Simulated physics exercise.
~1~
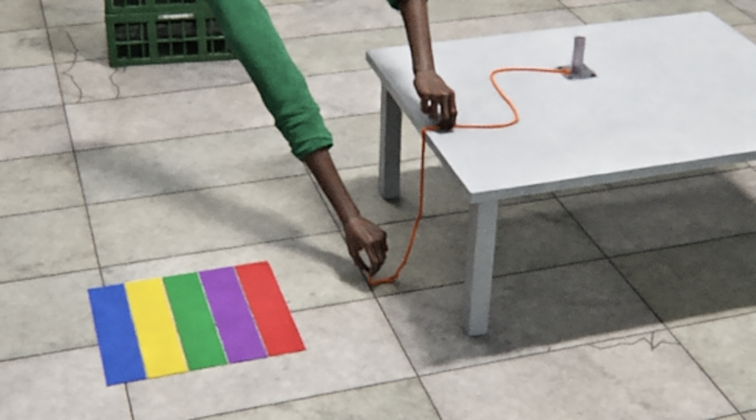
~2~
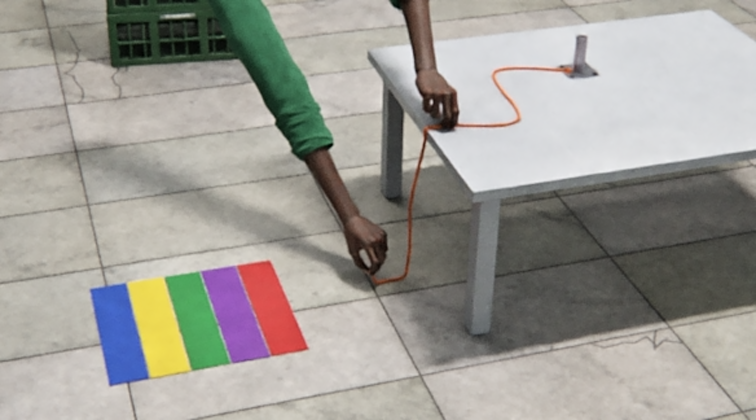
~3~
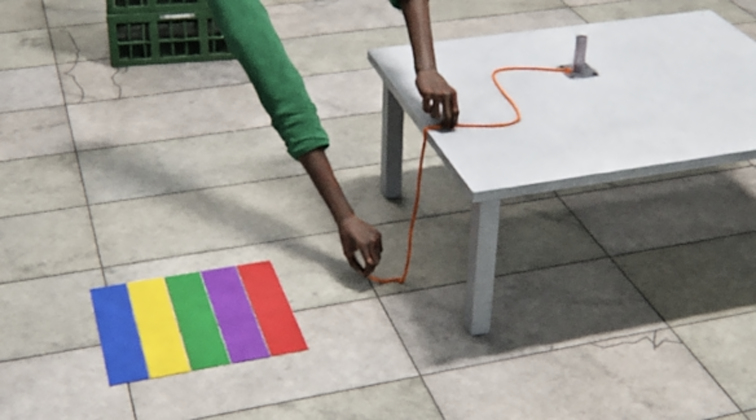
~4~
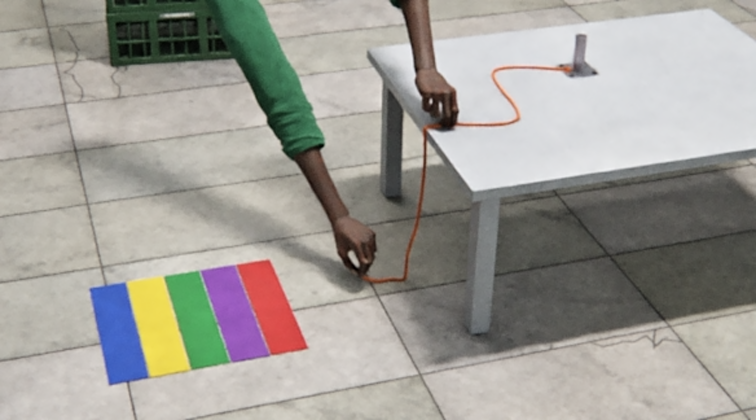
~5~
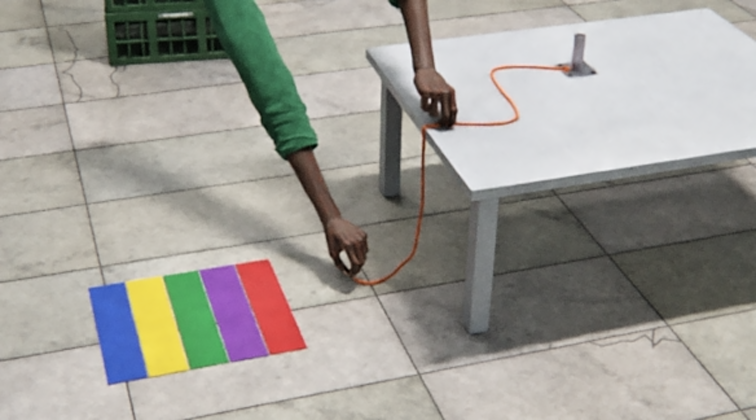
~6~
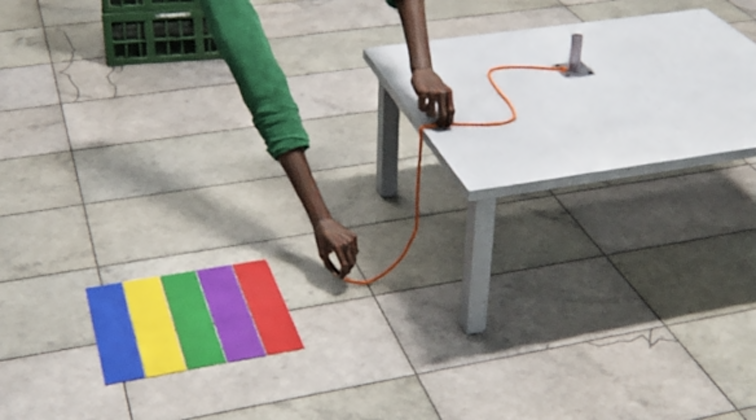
On a pale tiled floor beside a white table, a hand in a green sleeve drew the low end of an orange cord slightly left, near five coloured strips, while another hand pinched it at the edge.
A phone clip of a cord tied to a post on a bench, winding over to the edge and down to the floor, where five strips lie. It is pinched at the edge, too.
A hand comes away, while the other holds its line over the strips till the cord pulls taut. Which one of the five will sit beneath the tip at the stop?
The yellow strip will.
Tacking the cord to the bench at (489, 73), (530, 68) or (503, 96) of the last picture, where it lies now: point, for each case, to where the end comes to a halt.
Expect roughly (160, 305) for the first, (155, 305) for the second and (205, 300) for the third.
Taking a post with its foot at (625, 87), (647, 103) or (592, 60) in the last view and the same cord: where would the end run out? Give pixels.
Estimated pixels per try: (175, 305); (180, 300); (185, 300).
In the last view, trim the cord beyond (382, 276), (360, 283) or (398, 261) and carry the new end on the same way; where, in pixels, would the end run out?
About (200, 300), then (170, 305), then (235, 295).
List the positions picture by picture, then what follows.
The first picture shows end (369, 272); red (281, 336); purple (242, 342); green (203, 349); yellow (163, 356); blue (123, 363).
The second picture shows end (369, 272); cord through (534, 69) (499, 86) (514, 122) (437, 127) (412, 193) (408, 264).
The third picture shows end (364, 273).
The fourth picture shows end (358, 273); cord through (533, 68) (498, 85) (514, 121) (436, 126) (422, 192) (406, 264).
The fifth picture shows end (350, 274).
The sixth picture shows end (340, 275); cord through (529, 68) (494, 85) (510, 121) (432, 126) (417, 192) (399, 260).
A little later, end near (201, 298); over green.
Next, end near (165, 304); over yellow.
When it is tight, end near (144, 308); over yellow. It gets as far as the yellow strip.
